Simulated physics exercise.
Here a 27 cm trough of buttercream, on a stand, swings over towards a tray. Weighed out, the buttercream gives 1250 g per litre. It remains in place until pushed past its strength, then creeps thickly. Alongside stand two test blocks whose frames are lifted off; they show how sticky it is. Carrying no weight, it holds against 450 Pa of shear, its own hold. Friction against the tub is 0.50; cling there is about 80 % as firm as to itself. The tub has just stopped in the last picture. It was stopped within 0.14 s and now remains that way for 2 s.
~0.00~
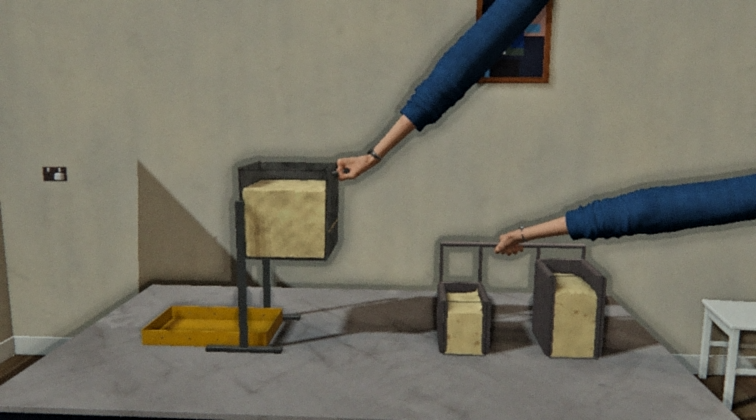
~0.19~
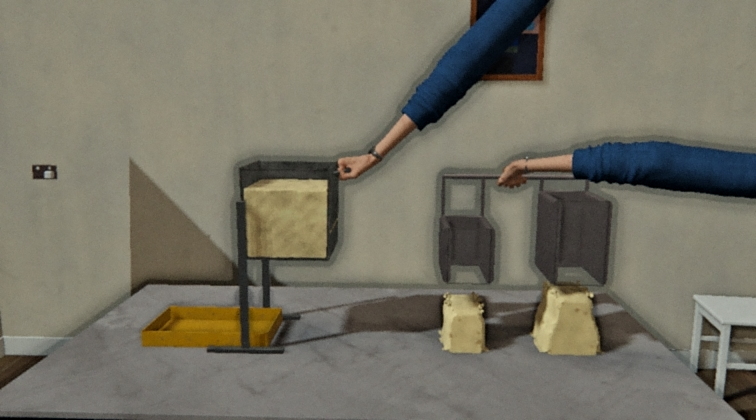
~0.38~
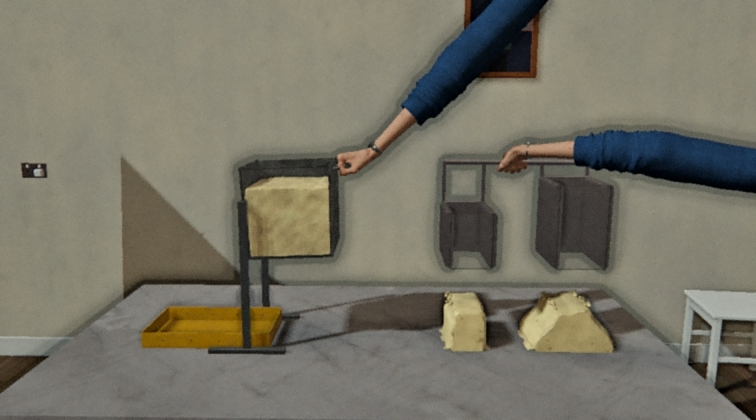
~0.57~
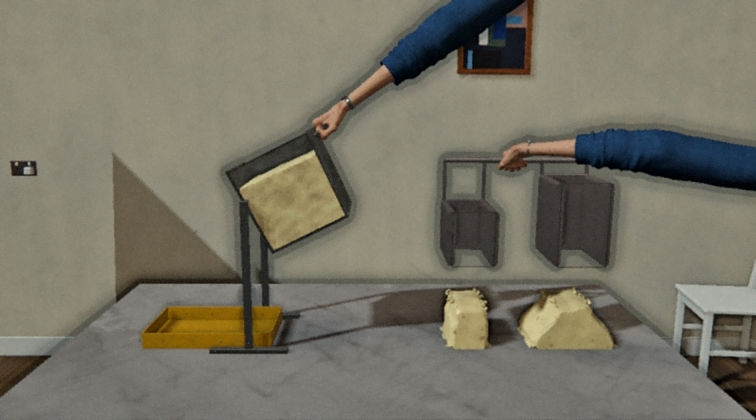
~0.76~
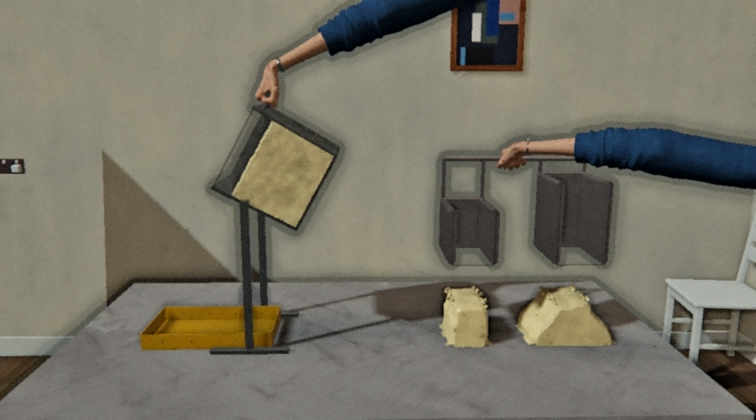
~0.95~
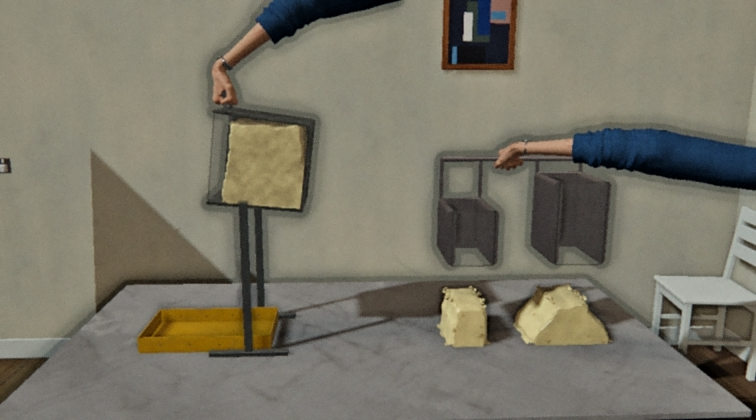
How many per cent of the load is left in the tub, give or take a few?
I would say close to 65 percent.
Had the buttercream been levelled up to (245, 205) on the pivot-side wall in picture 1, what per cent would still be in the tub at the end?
85 %.
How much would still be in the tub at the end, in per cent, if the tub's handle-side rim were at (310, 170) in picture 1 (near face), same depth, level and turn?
Then near 100 % stays in the tub.
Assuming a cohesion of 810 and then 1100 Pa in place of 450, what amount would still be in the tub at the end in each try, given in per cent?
Expect about 100 in a hundred, then about 100 in a hundred.
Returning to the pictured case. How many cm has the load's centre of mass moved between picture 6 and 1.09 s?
Something like 4 cm, give or take.
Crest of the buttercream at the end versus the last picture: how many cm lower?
Some 10 cm.
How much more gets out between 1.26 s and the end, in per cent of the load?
Roughly 14 per cent of the load.
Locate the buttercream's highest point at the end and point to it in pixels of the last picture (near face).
It ends up highest close to (251, 158).
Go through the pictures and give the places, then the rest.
In the first picture, handle-side rim at (326, 170), tilt 0 degrees; crest of the buttercream at (251, 189); block heights 14 cm, 21 cm (left to right).
In the second picture, handle-side rim at (328, 170), tilt 0 degrees; crest of the buttercream at (252, 189); block heights 14 cm, 18 cm (left to right).
In the third picture, handle-side rim at (328, 166), tilt 2 degrees; crest of the buttercream at (322, 187); block heights 13 cm, 14 cm (left to right).
In the fourth picture, handle-side rim at (306, 133), tilt 27 degrees; crest of the buttercream at (311, 156); block heights 13 cm, 14 cm (left to right).
In the fifth picture, handle-side rim at (252, 109), tilt 61 degrees; crest of the buttercream at (275, 124); block heights 13 cm, 14 cm (left to right).
In the sixth picture, handle-side rim at (214, 113), tilt 83 degrees; crest of the buttercream at (236, 125); block heights 13 cm, 14 cm (left to right).
After 1.09 s, the tub is at 83 degrees and holds 97 %.
After 1.26 s, the tub is at 83 degrees and holds 78 %.
After 1.43 s, the tub is at 83 degrees and holds 67 %.
After 1.60 s, the tub is at 83 degrees and holds 65 %.
After 2.95 s, the tub is at 83 degrees and holds 65 %.
